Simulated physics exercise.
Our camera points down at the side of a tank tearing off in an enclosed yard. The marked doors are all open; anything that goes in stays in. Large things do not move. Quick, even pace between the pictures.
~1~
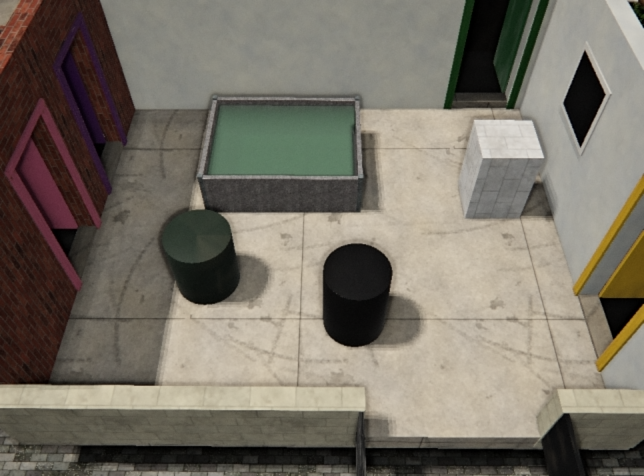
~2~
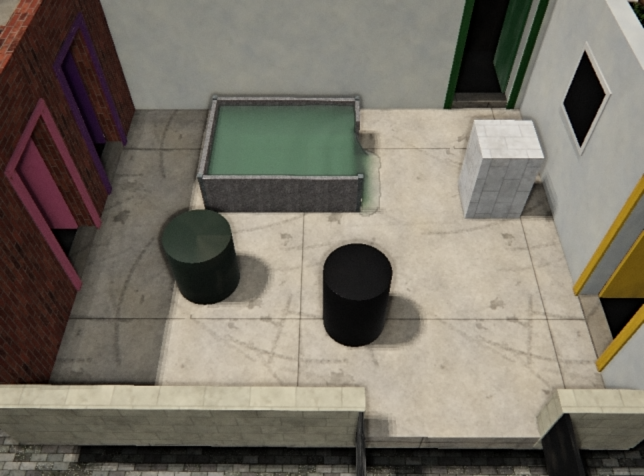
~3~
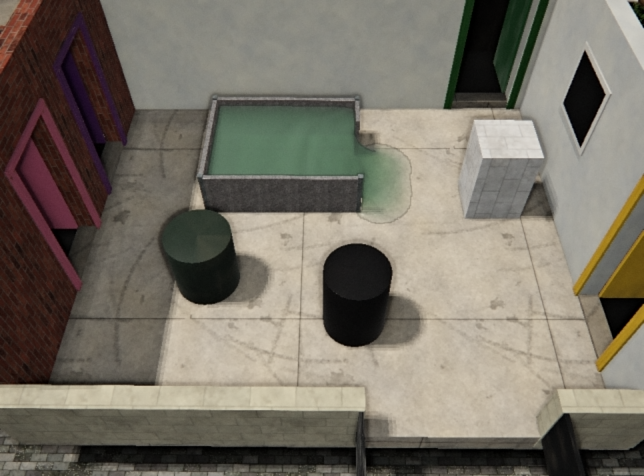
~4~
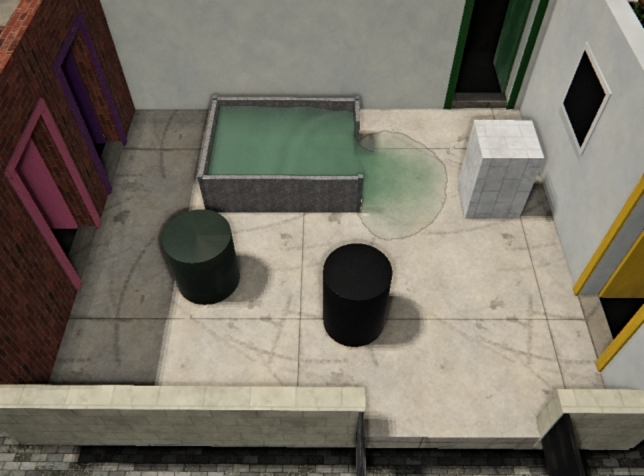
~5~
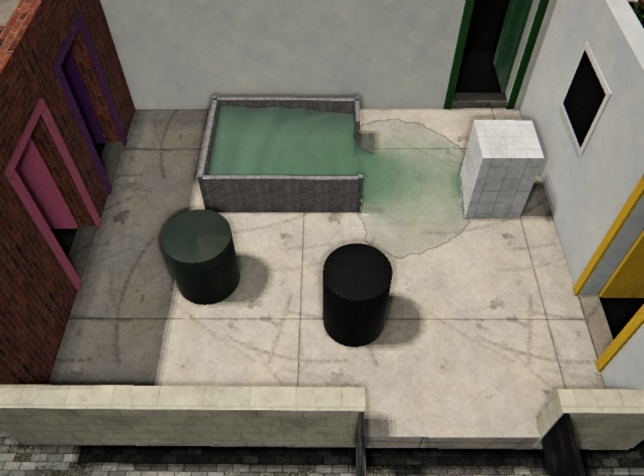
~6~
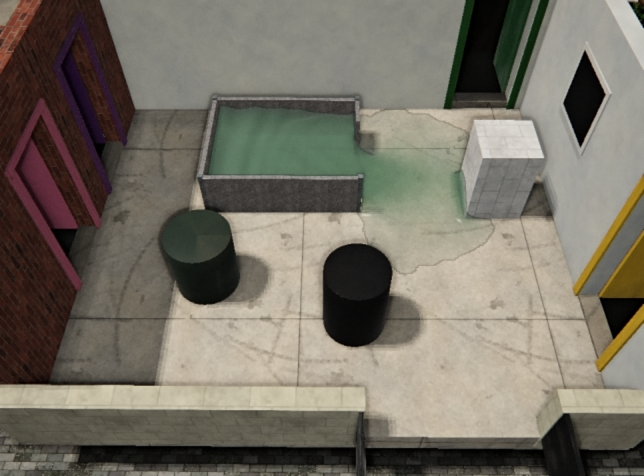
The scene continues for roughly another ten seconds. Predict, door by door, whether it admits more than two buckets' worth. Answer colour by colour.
The yellow door admits more than two, the pink door admits two or fewer, the green door admits more than two, the purple door admits two or fewer.
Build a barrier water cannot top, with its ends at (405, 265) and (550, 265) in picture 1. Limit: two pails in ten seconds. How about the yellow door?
Note - yellow door does not reach it.
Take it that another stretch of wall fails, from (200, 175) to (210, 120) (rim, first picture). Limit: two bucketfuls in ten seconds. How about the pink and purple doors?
Lab note: Pink door above the mark, purple door above the mark.
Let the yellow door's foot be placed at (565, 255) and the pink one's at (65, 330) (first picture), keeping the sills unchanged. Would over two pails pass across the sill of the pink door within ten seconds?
Well, the way I see it, the pink door stays short of the threshold.
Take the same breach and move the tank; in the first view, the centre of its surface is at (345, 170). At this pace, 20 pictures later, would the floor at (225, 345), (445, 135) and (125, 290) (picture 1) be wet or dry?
In that order: Not reached, reached by the flood, not reached.
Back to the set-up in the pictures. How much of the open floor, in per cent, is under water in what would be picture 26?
That works out at 45 %.
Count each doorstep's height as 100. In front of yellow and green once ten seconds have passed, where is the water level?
In order: Roughly 100 and 40 in a hundred.
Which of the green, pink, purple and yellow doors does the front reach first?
My answer is the green-painted one.
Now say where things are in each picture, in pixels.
Still water in the water tank at (284, 140), in the first picture.
Water pours out at (356, 171) and has run to (369, 154), in the second picture.
The front is at (396, 154), out from the gap at (356, 173), in the third picture.
The front is at (437, 165), out from the gap at (355, 174), in the fourth picture.
The front is at a hidden place, out from the gap at (355, 173), in the fifth picture.
Water pours out at (355, 174) and has run to a hidden place, in the sixth picture.
A moment on, water covers 25 % of the floor; the yellow door not reached, the pink door not reached, the green door wet at the sill, nothing in, the purple door not reached.
Next, water covers 40 % of the floor; the yellow door under two buckets in, the pink door not reached, the green door under two buckets in, the purple door not reached.
Then, water covers 45 % of the floor; the yellow door over two buckets in, the pink door not reached, the green door over two buckets in, the purple door not reached.
Later, water covers 60 % of the floor; the yellow door over two buckets in, the pink door not reached, the green door far over two buckets in, the purple door not reached.
In the end, water covers 85 % of the floor; the yellow door far over two buckets in, the pink door wet at the sill, nothing in, the green door far over two buckets in, the purple door wet at the sill, nothing in.
